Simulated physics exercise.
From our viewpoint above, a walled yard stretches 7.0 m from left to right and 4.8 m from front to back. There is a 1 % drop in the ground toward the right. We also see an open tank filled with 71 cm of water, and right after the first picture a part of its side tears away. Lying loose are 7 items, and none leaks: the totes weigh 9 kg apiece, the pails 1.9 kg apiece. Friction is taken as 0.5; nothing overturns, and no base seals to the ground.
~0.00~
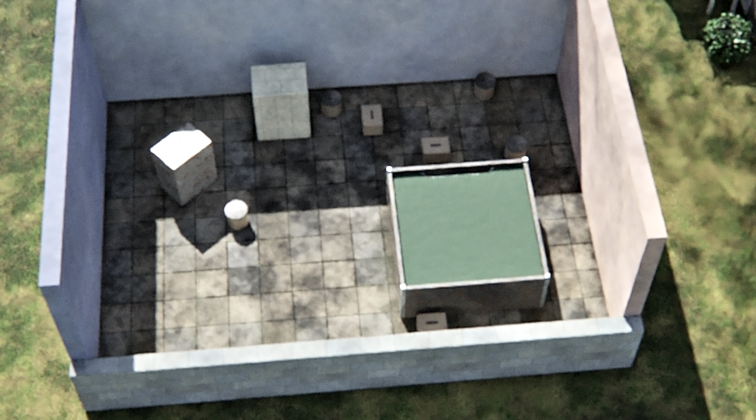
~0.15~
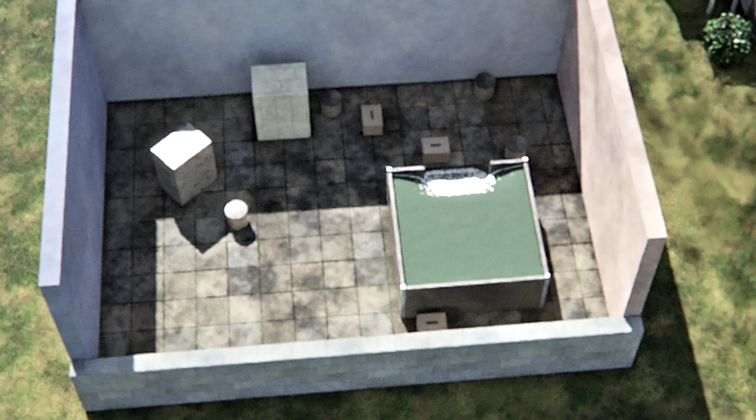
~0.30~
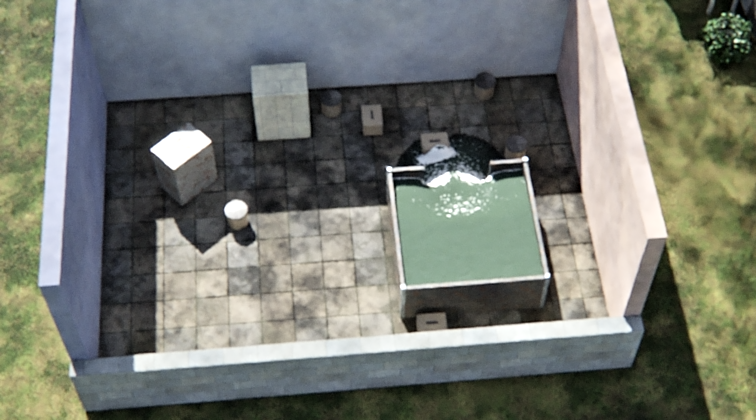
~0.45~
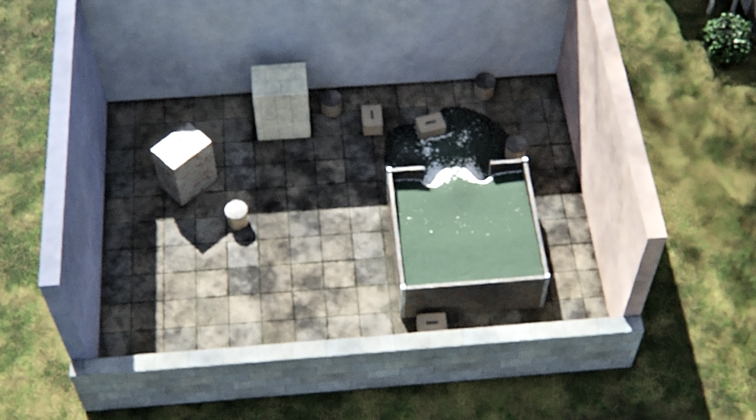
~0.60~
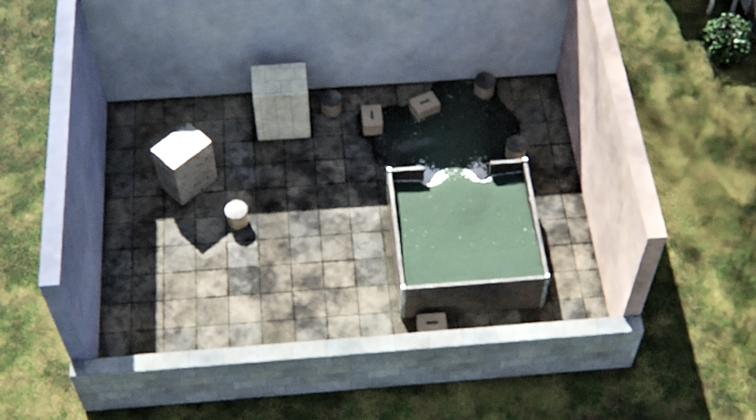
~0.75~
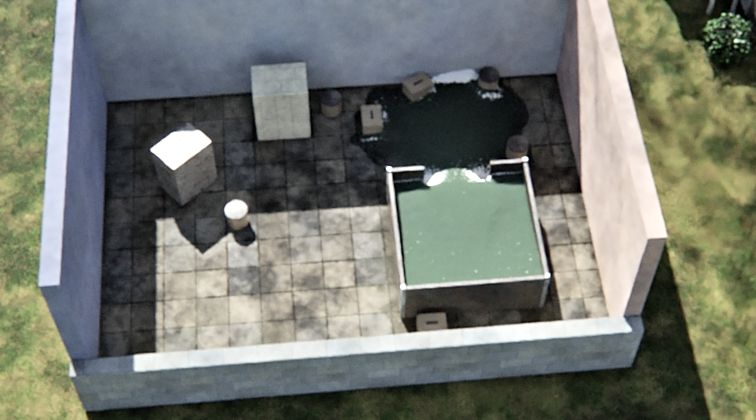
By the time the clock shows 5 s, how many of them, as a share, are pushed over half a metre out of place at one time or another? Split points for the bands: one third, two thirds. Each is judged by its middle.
I expect that share to be very large, two thirds or over.
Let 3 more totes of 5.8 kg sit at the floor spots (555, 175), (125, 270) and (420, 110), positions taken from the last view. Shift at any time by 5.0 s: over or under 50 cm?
Respectively: Tops it; doesn't reach it; tops it.
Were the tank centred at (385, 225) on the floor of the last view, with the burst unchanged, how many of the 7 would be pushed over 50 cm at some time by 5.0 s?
In that case the number is 5.
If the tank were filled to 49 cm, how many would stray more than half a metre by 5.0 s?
Result: 5.
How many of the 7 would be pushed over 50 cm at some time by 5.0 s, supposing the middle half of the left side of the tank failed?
Then it comes to 1.
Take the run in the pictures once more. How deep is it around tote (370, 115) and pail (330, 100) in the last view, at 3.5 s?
I'd put it at 3 cm and 11 cm respectively.
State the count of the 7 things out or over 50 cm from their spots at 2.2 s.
I make it 5 by then.
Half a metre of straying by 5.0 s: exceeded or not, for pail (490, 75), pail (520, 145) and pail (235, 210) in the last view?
Beyond the mark, beyond the mark, within the mark.
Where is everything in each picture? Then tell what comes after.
In the first frame, a tote at (436, 145) rests on the ground; a pail at (485, 80) rests on the ground; water covers 3.7 m2; 0 of 7 have shifted.
In the second frame, a tote at (436, 145), on the bottom; a pail at (485, 80) rests on the ground; 4.2 m2 under water; 0 of 7 have shifted.
In the third frame, a tote at (435, 141) rests on the ground, 8 cm from its start; a pail at (485, 80) rests on the ground; 5.0 m2 under water; 1 of 7 have shifted.
In the fourth frame, a tote at (431, 122) rests on the ground, 43 cm from its start; a pail at (485, 80), on the bottom; 5.9 m2 under water; 1 of 7 have shifted.
In the fifth frame, a tote at (425, 102), on the bottom, 84 cm from its start; a pail at (485, 80) rests on the ground; 6.9 m2 under water; 1 of 7 have shifted.
In the sixth frame, a tote at (418, 83) rests on the ground, 124 cm from its start; a pail at (489, 74), on the bottom, 13 cm from its start; water covers 7.9 m2; 2 of 7 have shifted.
After 1.1 s 2 of 7 are over 50 cm from their spots; 2 afloat.
After 2.2 s 5 of 7 are over 50 cm from their spots; 4 afloat.
After 3.5 s 5 of 7 are over 50 cm from their spots; 4 afloat.
After 5.0 s 5 of 7 are over 50 cm from their spots, and 5 have been at some point; 4 afloat.
